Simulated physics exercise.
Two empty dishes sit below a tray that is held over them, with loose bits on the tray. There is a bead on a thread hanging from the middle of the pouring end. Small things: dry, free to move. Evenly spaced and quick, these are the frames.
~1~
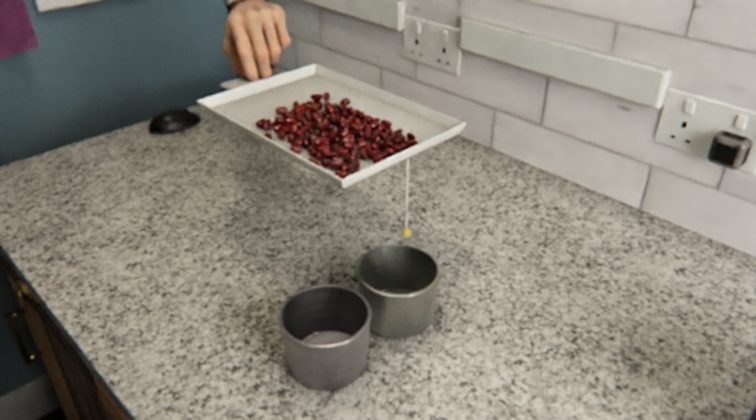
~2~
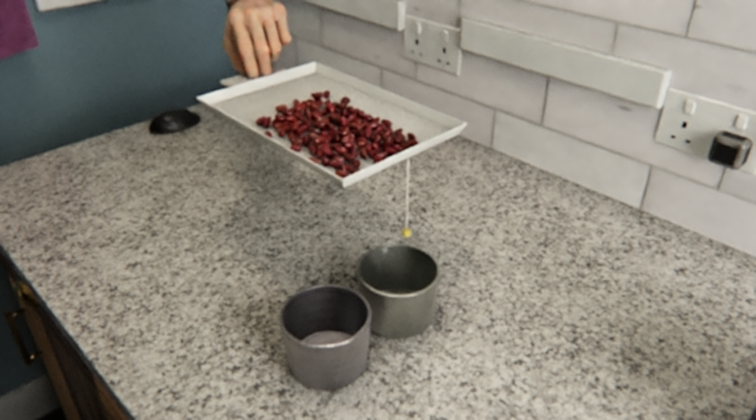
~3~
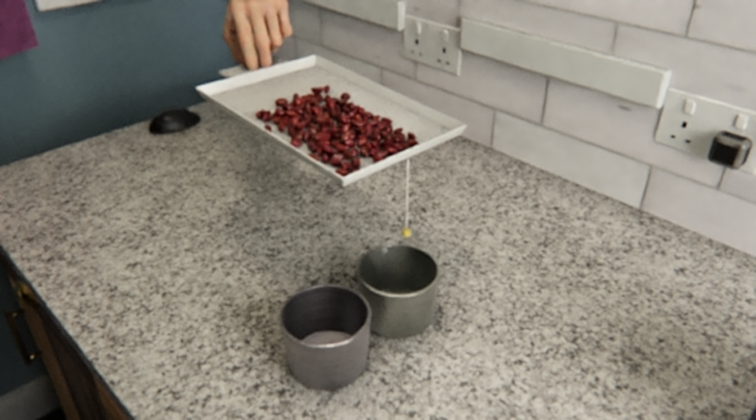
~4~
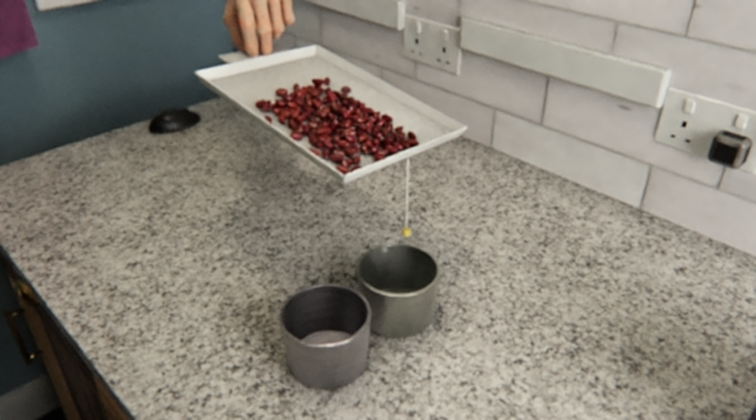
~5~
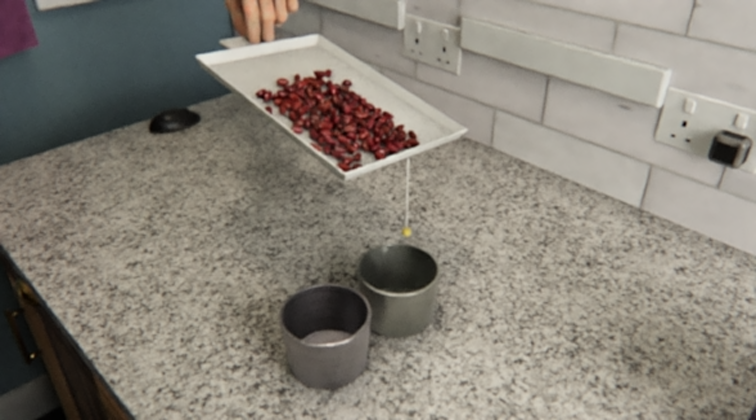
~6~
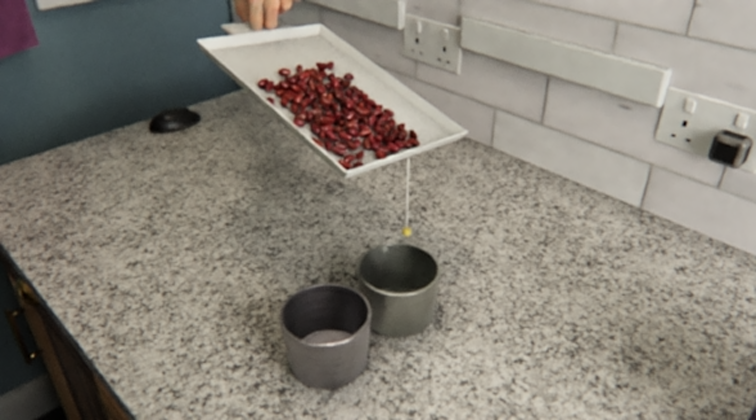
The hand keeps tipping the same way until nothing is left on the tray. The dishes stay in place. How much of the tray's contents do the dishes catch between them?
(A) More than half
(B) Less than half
Option B: Less than half.
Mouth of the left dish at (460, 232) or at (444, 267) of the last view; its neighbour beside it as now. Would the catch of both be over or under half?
The bulk of it, then Short of half.
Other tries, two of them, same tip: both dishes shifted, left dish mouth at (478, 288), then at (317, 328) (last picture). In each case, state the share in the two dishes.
You'd get near 0 per cent and afterwards near 0 per cent.
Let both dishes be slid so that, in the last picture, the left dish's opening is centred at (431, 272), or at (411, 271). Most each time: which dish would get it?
Place 1: The one on the right side; place 2: The one on the right side.
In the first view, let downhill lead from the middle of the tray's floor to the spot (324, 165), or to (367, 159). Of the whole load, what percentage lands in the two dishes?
About 30 % and 60 %.
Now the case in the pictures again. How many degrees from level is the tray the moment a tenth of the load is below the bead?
About 70 degrees.
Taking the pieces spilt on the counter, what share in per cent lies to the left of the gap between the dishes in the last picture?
Roughly 0 percent.
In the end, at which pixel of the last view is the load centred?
Close to (471, 269) in the last picture.
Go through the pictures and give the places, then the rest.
The first frame shows corners of the pouring end at (343, 176) and (459, 123), level; middle of the load at (330, 130), kidney beans; left dish at (355, 356); right dish at (427, 306); bead on its thread at (406, 233).
The second frame shows corners of the pouring end at (343, 176) and (460, 123), level; middle of the load at (331, 129).
The third frame shows corners of the pouring end at (344, 174) and (460, 125), tipped barely, lowest at the right corner; middle of the load at (331, 125).
The fourth frame shows corners of the pouring end at (345, 172) and (460, 126), tipped a little, lowest at the right corner; middle of the load at (331, 119).
The fifth frame shows corners of the pouring end at (346, 170) and (461, 128), tipped a little, lowest at the right corner; middle of the load at (332, 114).
The sixth frame shows corners of the pouring end at (348, 168) and (461, 130), tipped clearly, lowest at the right corner; middle of the load at (334, 108); left dish at (355, 355); right dish at (427, 305).
Soon after the last picture, tray tipped steeply; nearly all on the tray; a stray few outside both; a small part in the air.
A little later, tray tipped right over; a small part on the tray; a stray few in the right dish; most outside both; about a quarter in the air.
Later still, tray tipped past a quarter turn; a small part in the right dish; nearly all outside both.
At rest, tray tipped past a quarter turn; none in the left dish; a small part in the right dish; nearly all outside both.
